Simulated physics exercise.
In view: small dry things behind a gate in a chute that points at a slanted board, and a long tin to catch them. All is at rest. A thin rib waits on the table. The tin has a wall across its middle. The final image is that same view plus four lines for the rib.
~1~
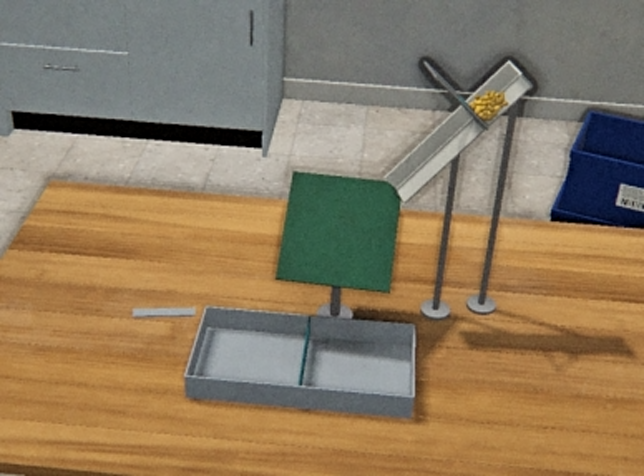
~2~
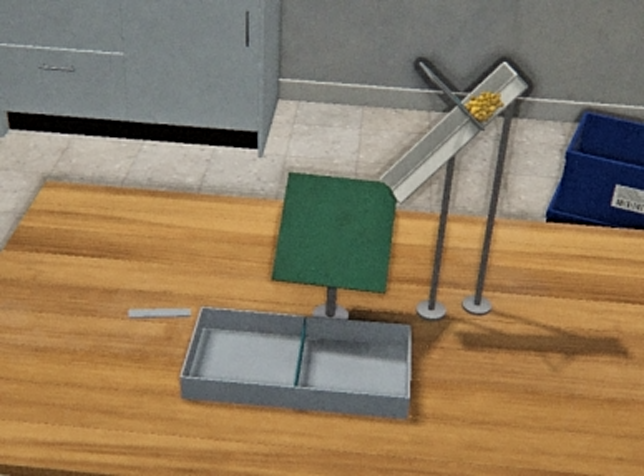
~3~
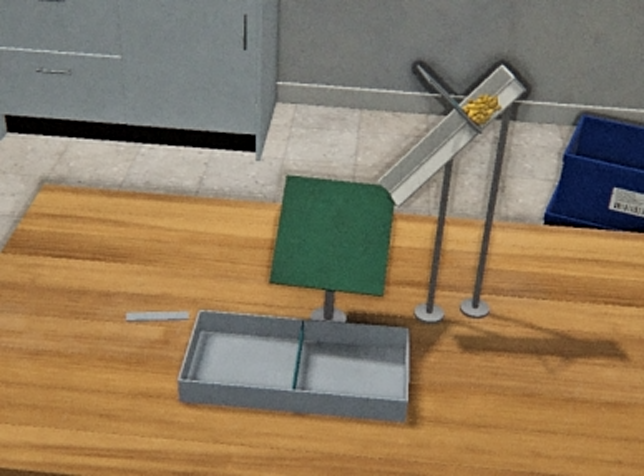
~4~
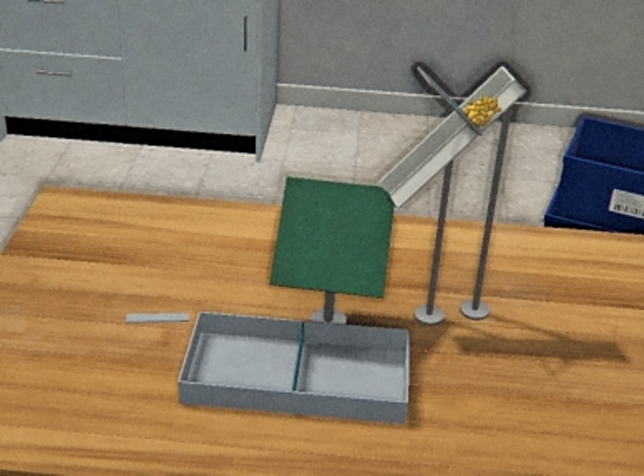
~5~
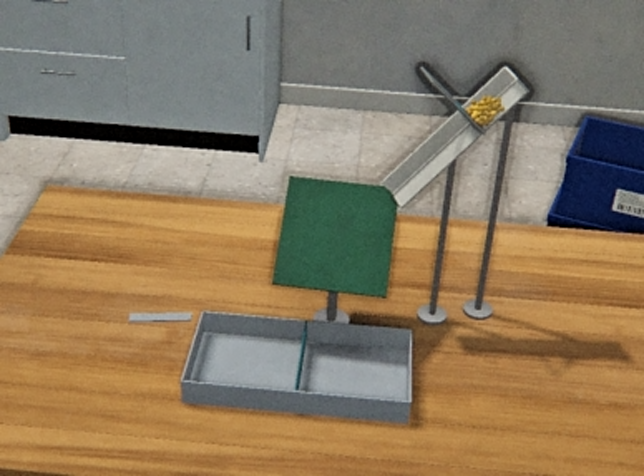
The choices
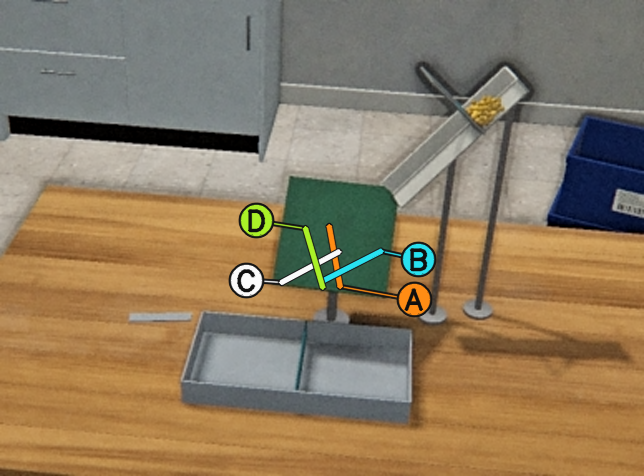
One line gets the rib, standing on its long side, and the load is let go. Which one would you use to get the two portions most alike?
C.
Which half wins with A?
Right.
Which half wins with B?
Left.
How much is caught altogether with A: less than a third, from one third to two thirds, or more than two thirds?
It is more than two thirds.
On the marked copy, line A from (329, 226) to (340, 286); line B from (381, 251) to (323, 280); line C from (338, 251) to (281, 282); line D from (305, 228) to (322, 287).
With A, of what is caught, a small part in the left half, nearly all in the right.
With B, of what is caught, all in the left half, none in the right.
With C, of what is caught, about a third in the left half, about two thirds in the right.
With D, of what is caught, a small part in the left half, nearly all in the right.
